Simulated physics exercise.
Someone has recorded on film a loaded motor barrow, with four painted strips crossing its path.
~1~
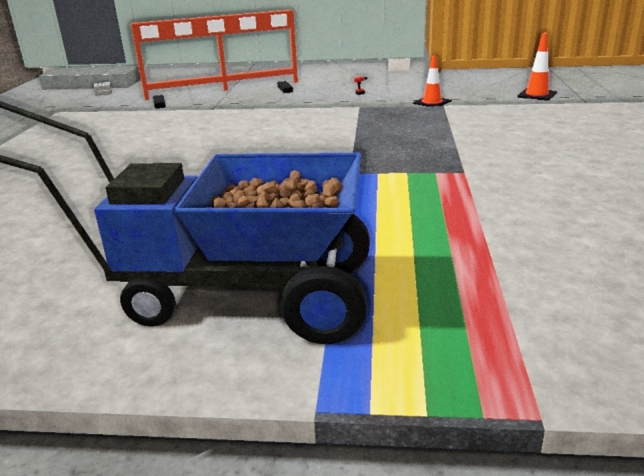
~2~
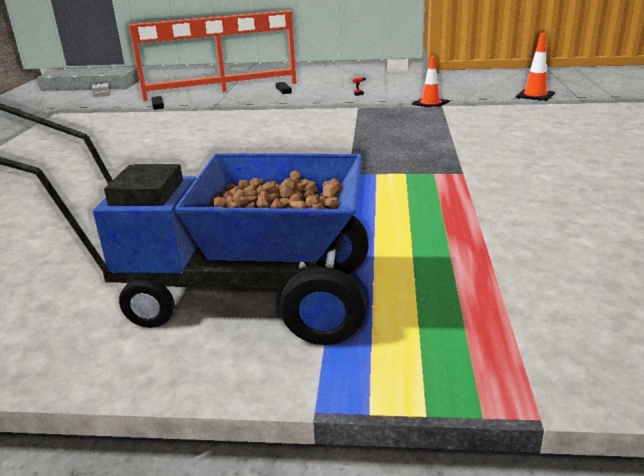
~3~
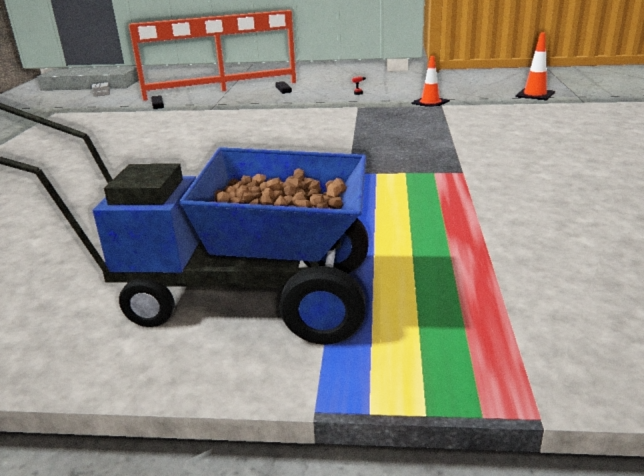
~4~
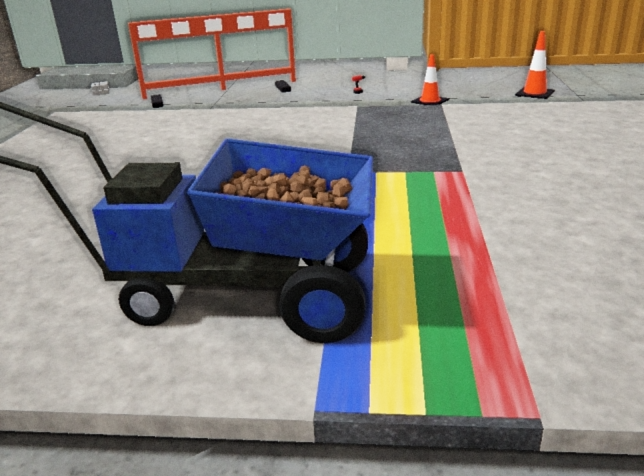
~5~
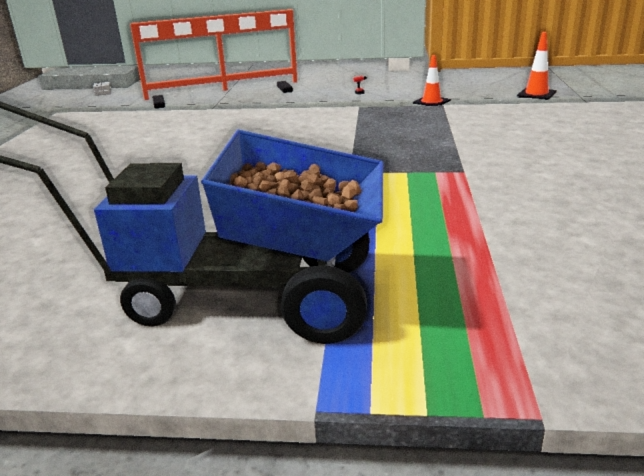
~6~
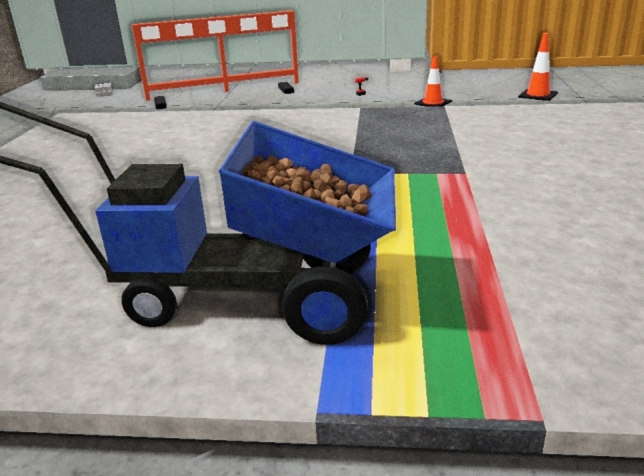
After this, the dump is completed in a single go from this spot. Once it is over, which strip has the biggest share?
Biggest share: The red strip.
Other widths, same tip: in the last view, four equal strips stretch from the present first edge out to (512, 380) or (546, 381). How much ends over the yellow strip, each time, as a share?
Roughly 0 per cent, then roughly 0 per cent.
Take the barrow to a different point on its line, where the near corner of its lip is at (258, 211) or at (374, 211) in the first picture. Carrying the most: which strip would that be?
First spot: The yellow one; second spot: The red one.
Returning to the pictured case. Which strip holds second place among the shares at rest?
The next spot goes to that green strip.
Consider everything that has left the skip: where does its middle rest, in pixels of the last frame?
I'd mark it at roughly (482, 303).
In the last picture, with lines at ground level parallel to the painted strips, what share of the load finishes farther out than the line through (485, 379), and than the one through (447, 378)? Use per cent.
The first comes to 50 %, the second to 80 %.
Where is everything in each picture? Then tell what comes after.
The first frame shows lip of the skip at (353, 211), level; top of the load at (284, 204), clay clods; blue strip at (347, 370); yellow strip at (397, 371); green strip at (449, 373); red strip at (502, 374).
The second frame shows lip of the skip at (353, 212), level; top of the load at (265, 197).
The third frame shows lip of the skip at (359, 213), tipped barely; top of the load at (269, 193).
The fourth frame shows lip of the skip at (368, 215), tipped a little; top of the load at (261, 189).
The fifth frame shows lip of the skip at (380, 221), tipped a little; top of the load at (260, 182).
The sixth frame shows lip of the skip at (394, 229), tipped clearly; top of the load at (273, 176); blue strip at (348, 370); yellow strip at (399, 372); green strip at (450, 373); red strip at (503, 375).
Soon, skip tipped steeply; all in the skip.
A while on, skip tipped right over; most in the skip; a small part over the green strip; a small part over the red strip; a stray few off the paint.
Towards the end, skip tipped right over; about a quarter in the skip; about a quarter over the green strip; about a third over the red strip; about a quarter off the paint.
Finally, skip tipped right over; about a quarter in the skip; none over the blue strip; none over the yellow strip; about a quarter over the green strip; about a third over the red strip; about a quarter off the paint.
